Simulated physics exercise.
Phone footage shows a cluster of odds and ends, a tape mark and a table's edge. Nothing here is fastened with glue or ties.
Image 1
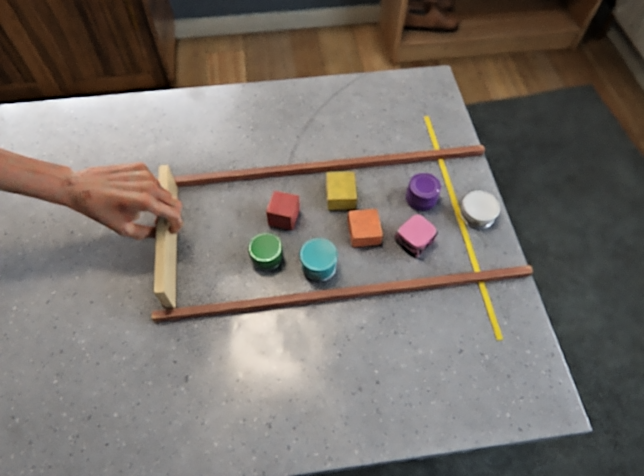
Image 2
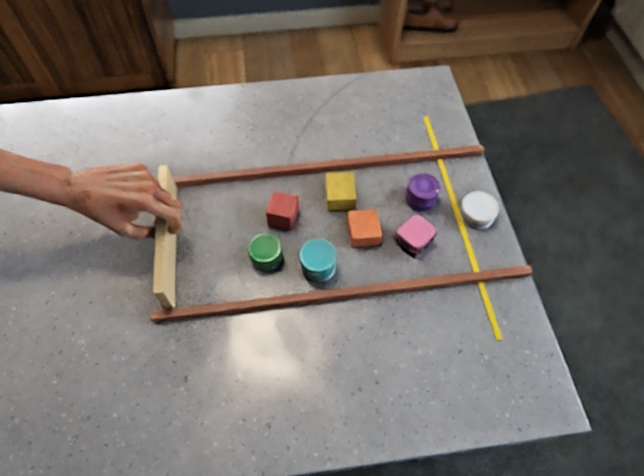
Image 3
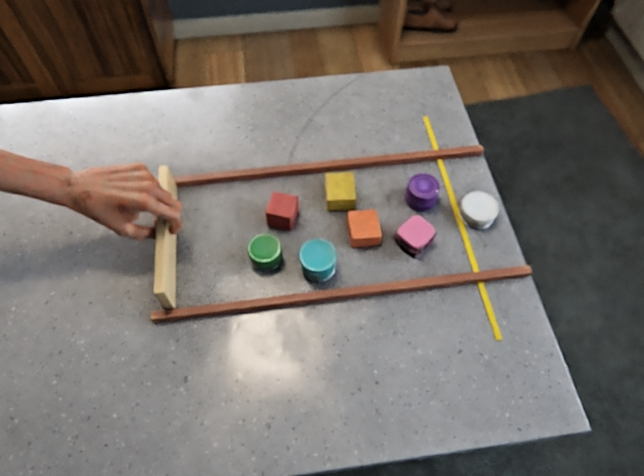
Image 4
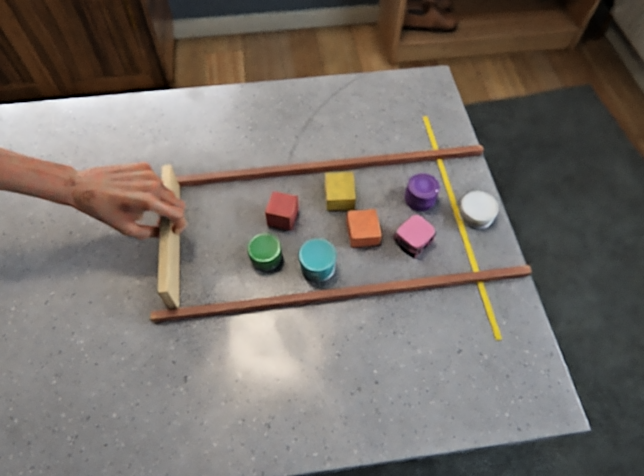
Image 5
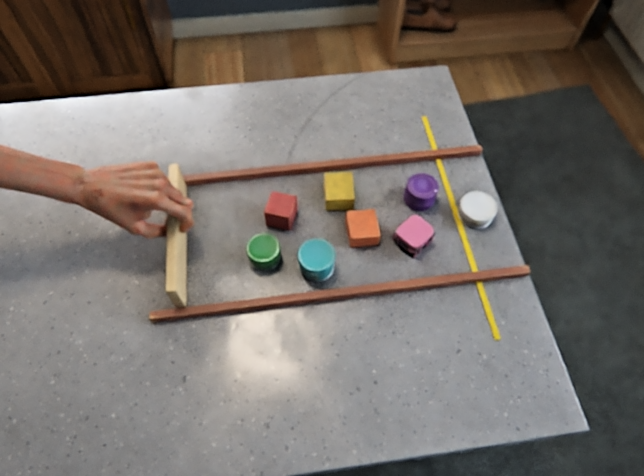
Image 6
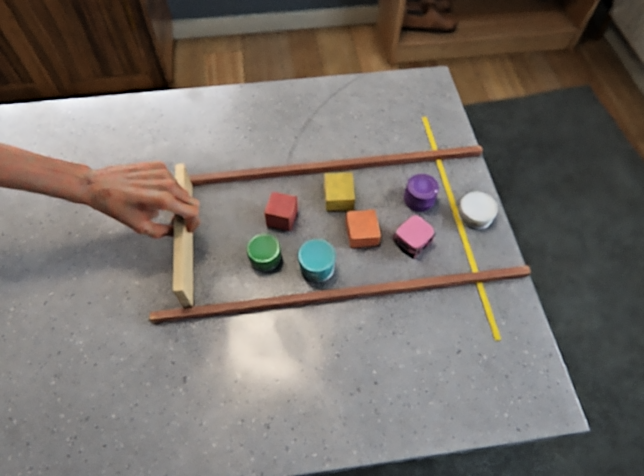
A hand sliding a wooden board slightly right between two rails, with eight colourful blocks and round containers sitting still ahead.
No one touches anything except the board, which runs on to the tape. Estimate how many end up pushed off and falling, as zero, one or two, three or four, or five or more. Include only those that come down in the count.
One or two end up falling off.
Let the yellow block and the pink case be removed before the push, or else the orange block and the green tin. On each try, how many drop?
First 1, then 1.
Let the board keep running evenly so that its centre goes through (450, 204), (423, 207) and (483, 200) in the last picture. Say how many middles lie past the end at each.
1; 0; 4.
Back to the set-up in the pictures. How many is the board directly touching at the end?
Number in contact with it: 4.
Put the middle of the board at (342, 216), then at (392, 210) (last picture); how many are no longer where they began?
Note: First position 5; second position 7.
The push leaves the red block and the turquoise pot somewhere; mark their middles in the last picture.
The red block at (464, 186), the turquoise pot at (491, 252).
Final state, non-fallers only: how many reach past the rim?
That comes to 3 of them.
Soon after, none off yet; white tin at rest near (477, 210); purple lid at rest near (421, 193); pink case at rest near (414, 237).
Then, none off yet; white tin at rest near (477, 210); purple lid moving near (429, 191); pink case moved about its own width near (435, 239).
At rest, the number that fall off is one or two; fallen, white tin.
